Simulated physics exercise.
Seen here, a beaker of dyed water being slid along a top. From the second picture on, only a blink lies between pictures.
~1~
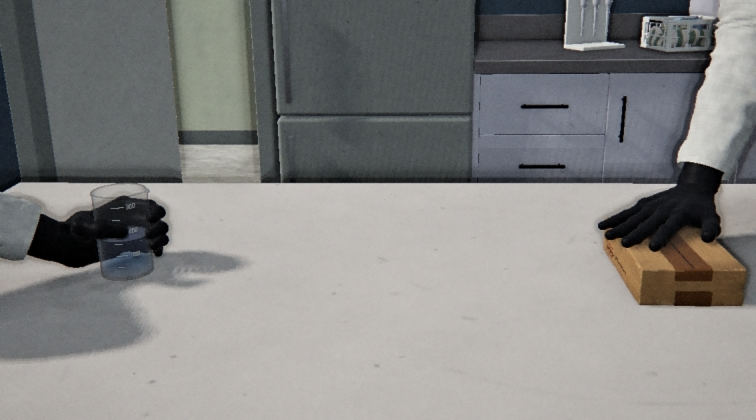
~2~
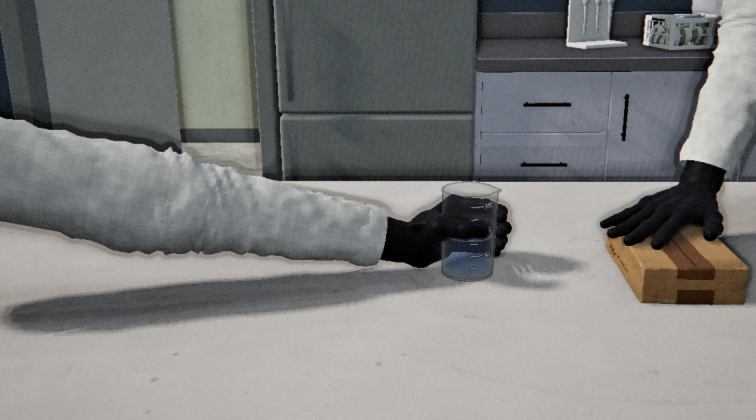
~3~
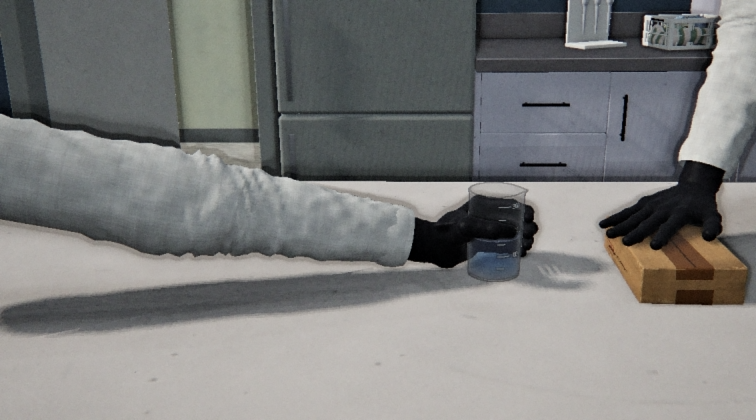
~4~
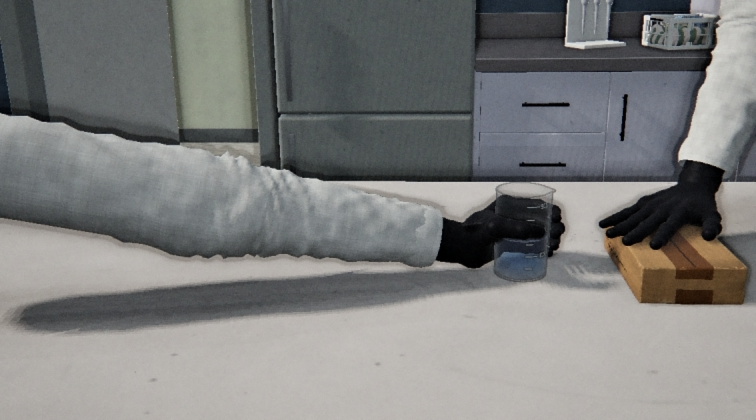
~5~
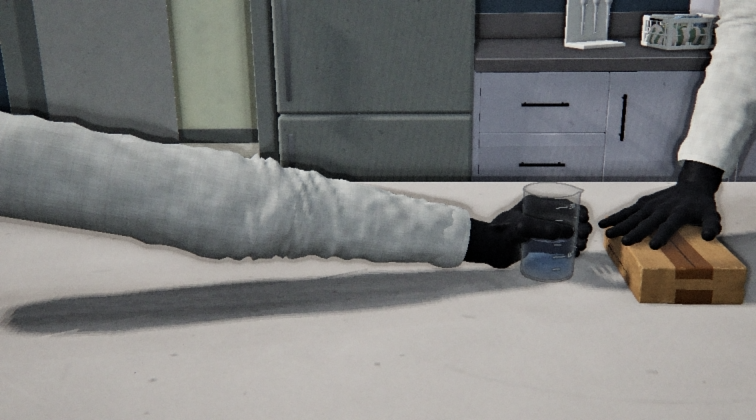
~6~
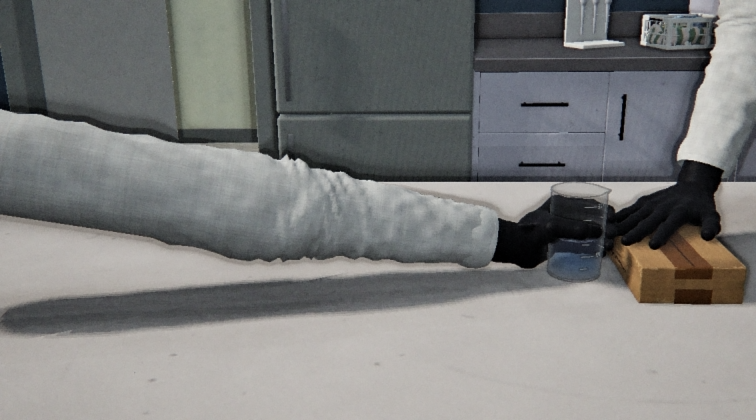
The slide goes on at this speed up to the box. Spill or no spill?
It stays dry outside.
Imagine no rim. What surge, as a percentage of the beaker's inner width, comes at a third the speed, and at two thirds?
Roughly 15 per cent, then 30 per cent.
A moment on, the beaker meets the box.
Further on, the dyed water surges up the wall; the wave climbs under half way to the rim.
When it is over, the beaker stands at the box; all is still inside.
